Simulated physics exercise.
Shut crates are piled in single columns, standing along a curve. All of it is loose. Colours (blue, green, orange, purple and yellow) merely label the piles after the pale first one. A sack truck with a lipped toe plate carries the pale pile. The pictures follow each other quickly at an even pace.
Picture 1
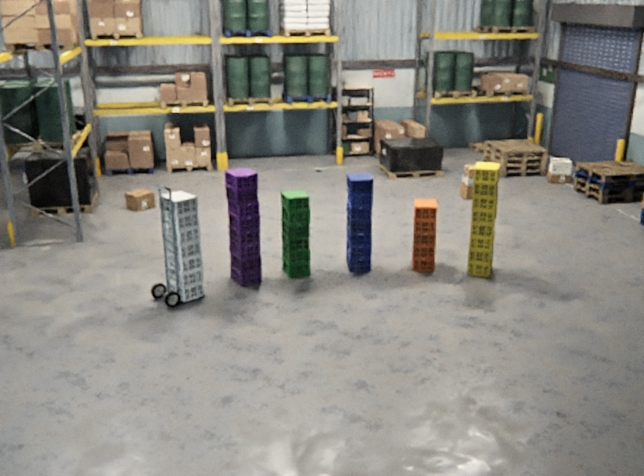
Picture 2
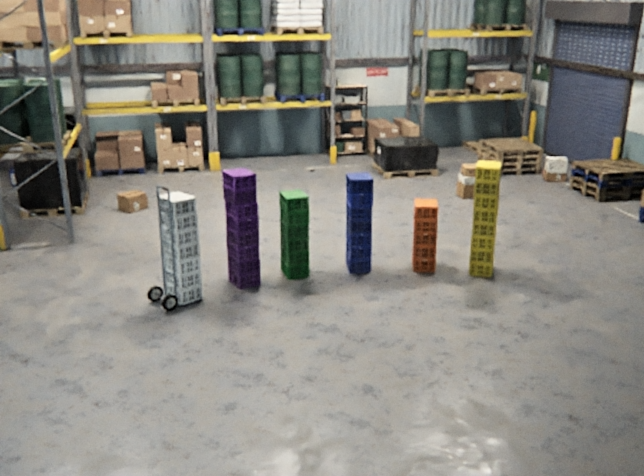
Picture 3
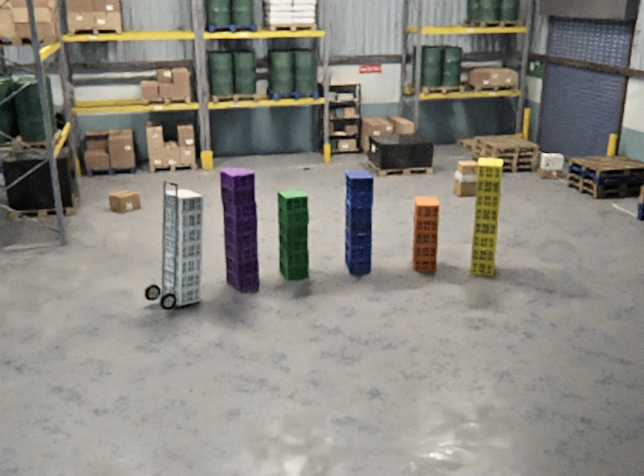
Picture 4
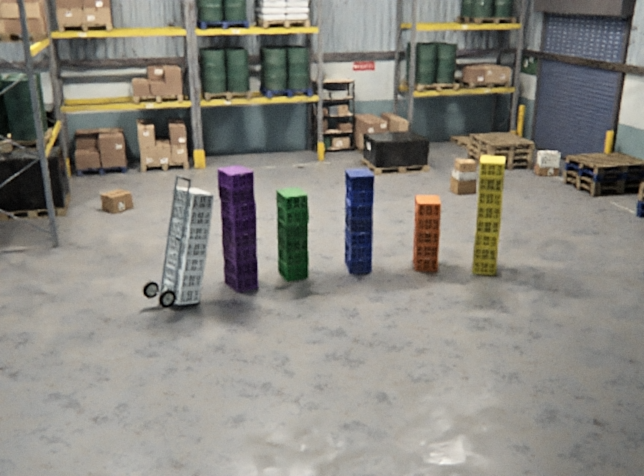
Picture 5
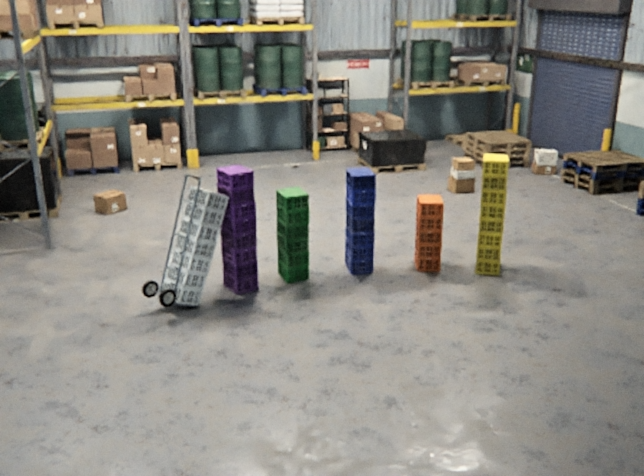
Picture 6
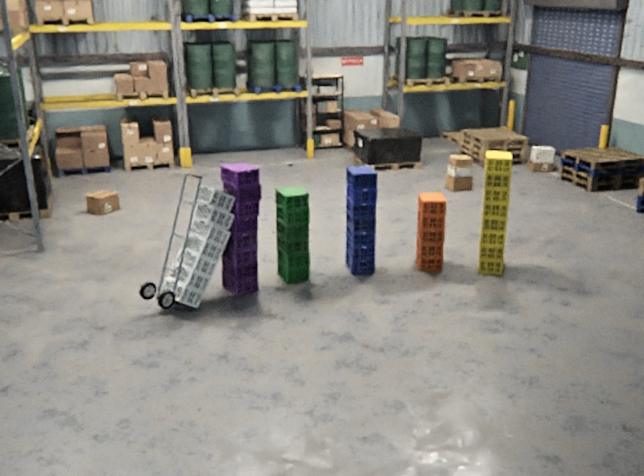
In a warehouse, a sack truck holding a pale stack of crates tilted gradually to the right until the stack leaned against the purple column beside it, whose top shifted slightly, while the other coloured columns stood still.
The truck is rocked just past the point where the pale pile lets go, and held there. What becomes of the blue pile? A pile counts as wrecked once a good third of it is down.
That pile gets wrecked.
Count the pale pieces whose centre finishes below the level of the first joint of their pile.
It comes to 6.
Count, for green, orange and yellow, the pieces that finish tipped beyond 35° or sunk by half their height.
Green 6, orange 0, yellow 0.
Just after the last frame, 7 of the pale pile down; none of the 7 blue crates down (0 of 34 in all colours); top blue crate unmoved; top purple crate tilted clearly.
A moment on, 7 of the pale pile down; none of the 7 blue crates down (8 of 34 in all colours); top blue crate unmoved; top green crate tilted clearly, a little lower.
Further on, 7 of the pale pile down; none of the 7 blue crates down (14 of 34 in all colours); top blue crate tilted clearly; top purple crate on its side.
Then, 7 of the pale pile down; 6 of the 7 blue crates down (20 of 34 in all colours); top blue crate tilted clearly, some three heights lower; top green crate upside down.
When it is over, 7 of the pale pile down; 6 of the 7 blue crates down (20 of 34 in all colours); top blue crate upside down; top green crate upside down. In pixels of the last frame, middles, top blue crate near (474, 239), top green crate near (393, 235).
